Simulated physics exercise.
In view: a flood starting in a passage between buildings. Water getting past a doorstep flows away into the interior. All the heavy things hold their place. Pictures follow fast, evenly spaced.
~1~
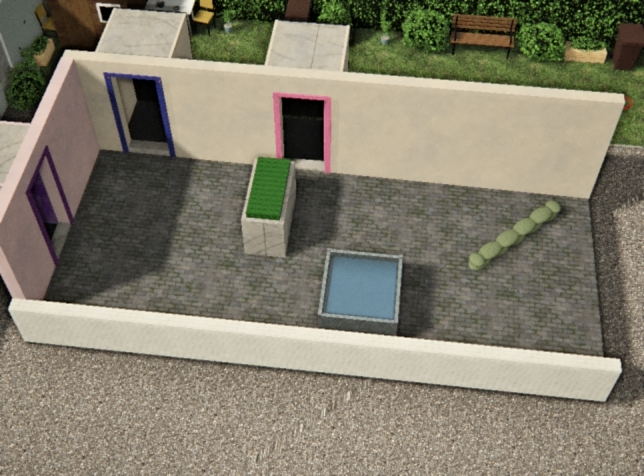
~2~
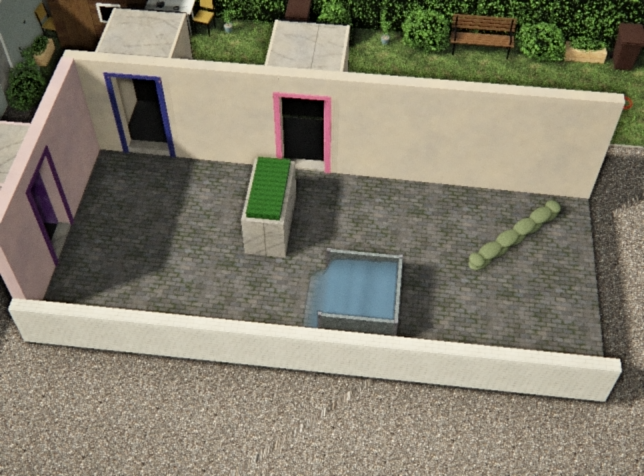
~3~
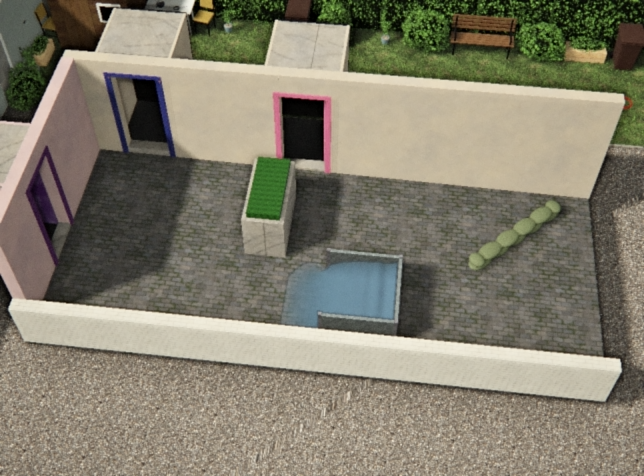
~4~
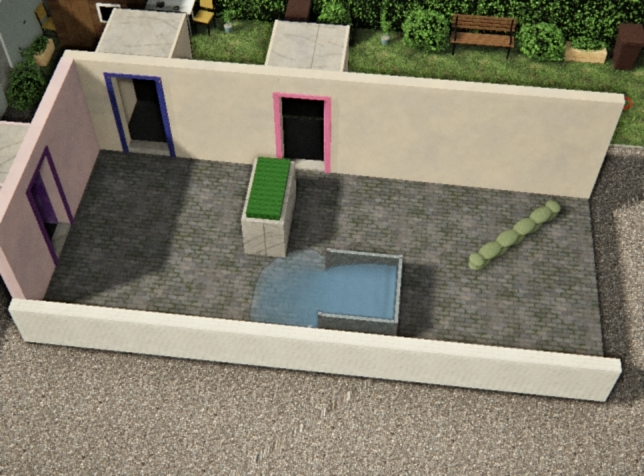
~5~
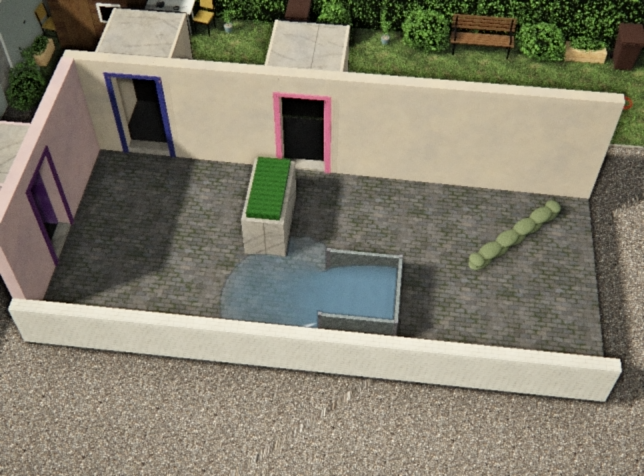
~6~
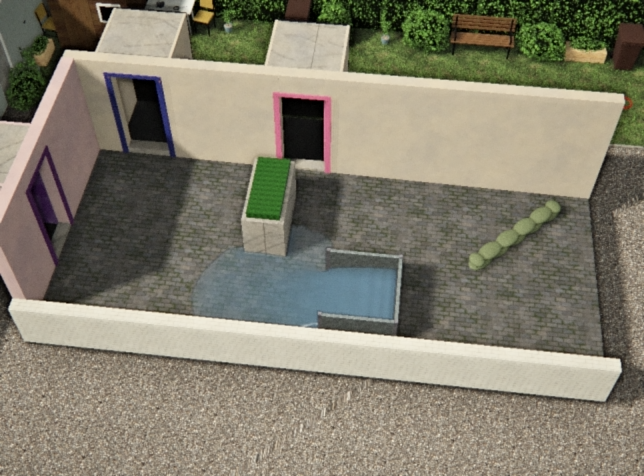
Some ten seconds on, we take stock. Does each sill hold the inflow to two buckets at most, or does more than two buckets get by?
Result: The purple door will be deluged; the blue door will not go over two buckets; the pink door will not go over two buckets.
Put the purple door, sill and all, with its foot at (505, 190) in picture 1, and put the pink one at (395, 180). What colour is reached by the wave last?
The door marked purple is last.
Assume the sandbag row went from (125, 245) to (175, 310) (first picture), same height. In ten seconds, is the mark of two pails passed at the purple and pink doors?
My call is that the purple door never gets there and the pink door never gets there.
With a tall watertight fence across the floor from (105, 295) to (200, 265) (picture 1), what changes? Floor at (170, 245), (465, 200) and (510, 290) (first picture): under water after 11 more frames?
The first spot is swamped, the second untouched, the third untouched.
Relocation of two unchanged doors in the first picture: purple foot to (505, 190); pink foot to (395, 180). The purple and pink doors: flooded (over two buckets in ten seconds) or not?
The purple door falls short, and the pink door falls short.
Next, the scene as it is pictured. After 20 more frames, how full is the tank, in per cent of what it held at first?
Roughly 12 %.
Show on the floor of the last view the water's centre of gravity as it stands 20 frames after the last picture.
The centre of mass sits at about (186, 270).
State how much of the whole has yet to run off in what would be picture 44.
Some 94 per cent has not gone.
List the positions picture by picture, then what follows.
In the first picture, the tank at (361, 287) is whole and still.
In the second picture, water pours out at (326, 299) and has run to a hidden place.
In the third picture, the front is at (305, 268), out from the gap at (326, 300).
In the fourth picture, the front is at (267, 271), out from the gap at (326, 301).
In the fifth picture, water pours out at (326, 301) and has run to (229, 285).
In the sixth picture, water pours out at (326, 301) and has run to (201, 282).
A moment on, water covers 25 % of the floor; the purple door not reached, the blue door not reached, the pink door not reached.
Next, water covers 35 % of the floor; the purple door under two buckets in, the blue door not reached, the pink door wet at the sill, nothing in.
Then, water covers 40 % of the floor; the purple door over two buckets in, the blue door not reached, the pink door under two buckets in.
Later, water covers 50 % of the floor; the purple door over two buckets in, the blue door wet at the sill, nothing in, the pink door under two buckets in.
In the end, water covers 60 % of the floor; the purple door over two buckets in, the blue door wet at the sill, nothing in, the pink door under two buckets in.
